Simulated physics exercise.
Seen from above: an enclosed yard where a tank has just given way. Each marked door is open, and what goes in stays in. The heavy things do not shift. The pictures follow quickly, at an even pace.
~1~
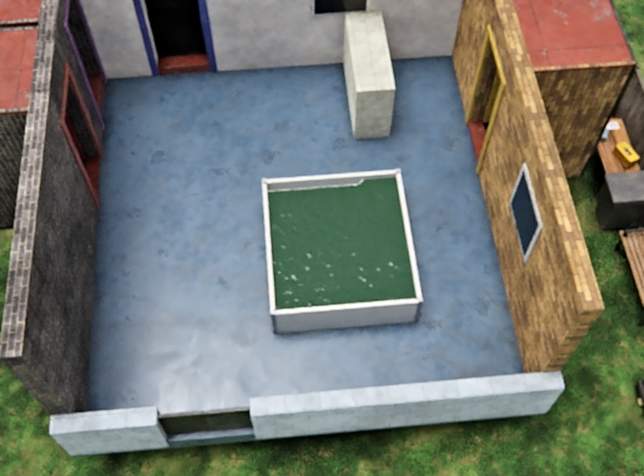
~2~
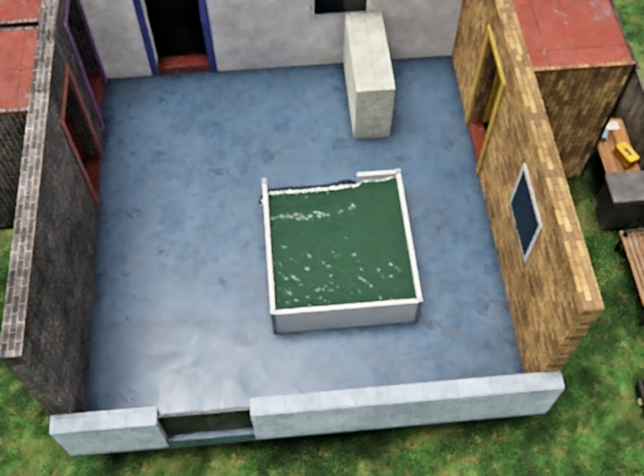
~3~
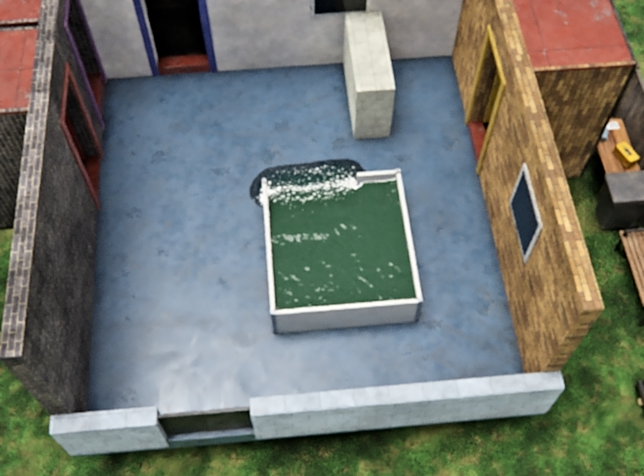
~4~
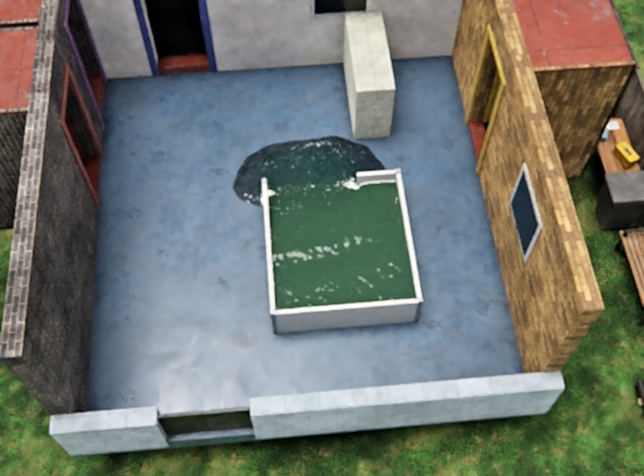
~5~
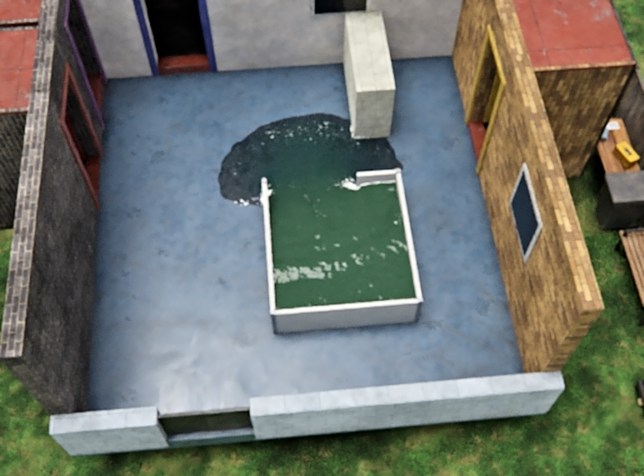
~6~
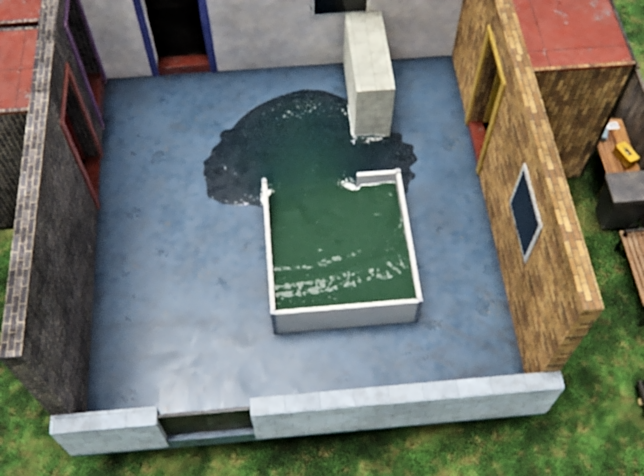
The clip opens on a walled yard seen from above, with green water filling a white-sided tank on a blue floor. A gap appears in the tank's far side and water pours through it, foaming white at first, then spreads outward in a widening dark, rounded pool that reaches the pale block behind.
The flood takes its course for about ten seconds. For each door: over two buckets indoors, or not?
The red door floods; the yellow door holds within the limit; the purple door holds within the limit; the blue door holds within the limit.
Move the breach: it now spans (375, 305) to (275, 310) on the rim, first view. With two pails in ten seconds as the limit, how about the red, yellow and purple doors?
Then: The red one takes less; the yellow one keeps below it; the purple one takes less.
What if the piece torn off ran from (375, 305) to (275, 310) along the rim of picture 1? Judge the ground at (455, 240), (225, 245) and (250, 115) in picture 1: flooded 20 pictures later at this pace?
One after the other: Flooded, clear, clear.
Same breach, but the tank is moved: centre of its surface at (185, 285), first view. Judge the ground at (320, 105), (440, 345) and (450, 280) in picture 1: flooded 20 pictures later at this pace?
As listed: Wet, clear, no water.
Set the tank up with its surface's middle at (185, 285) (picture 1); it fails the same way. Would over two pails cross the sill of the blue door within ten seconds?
Then: Blue lets more in.
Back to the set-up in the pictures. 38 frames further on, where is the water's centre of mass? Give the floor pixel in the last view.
At about (251, 196).
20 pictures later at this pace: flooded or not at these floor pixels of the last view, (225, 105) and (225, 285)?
In turn: Flooded, not flooded.
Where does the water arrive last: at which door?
That is the one in red.
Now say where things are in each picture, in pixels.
Still water in the water tank at (339, 241), in the first picture.
The front is at a hidden place, out from the gap on the water tank's far side, in the second picture.
Water pours out on the water tank's far side and has run to (355, 167), in the third picture.
The front is at (368, 157), out from the gap on the water tank's far side, in the fourth picture.
Water pours out on the water tank's far side and has run to (320, 117), in the fifth picture.
The front is at (307, 93), out from the gap on the water tank's far side, in the sixth picture.
A moment on, water covers 25 % of the floor; the red door not reached, the yellow door not reached, the purple door not reached, the blue door not reached.
Next, water covers 35 % of the floor; the red door not reached, the yellow door wet at the sill, nothing in, the purple door not reached, the blue door wet at the sill, nothing in.
Then, water covers 40 % of the floor; the red door wet at the sill, nothing in, the yellow door wet at the sill, nothing in, the purple door under two buckets in, the blue door wet at the sill, nothing in.
Later, water covers 75 % of the floor; the red door over two buckets in, the yellow door wet at the sill, nothing in, the purple door under two buckets in, the blue door under two buckets in.
In the end, water covers 95 % of the floor; the red door far over two buckets in, the yellow door wet at the sill, nothing in, the purple door under two buckets in, the blue door under two buckets in.
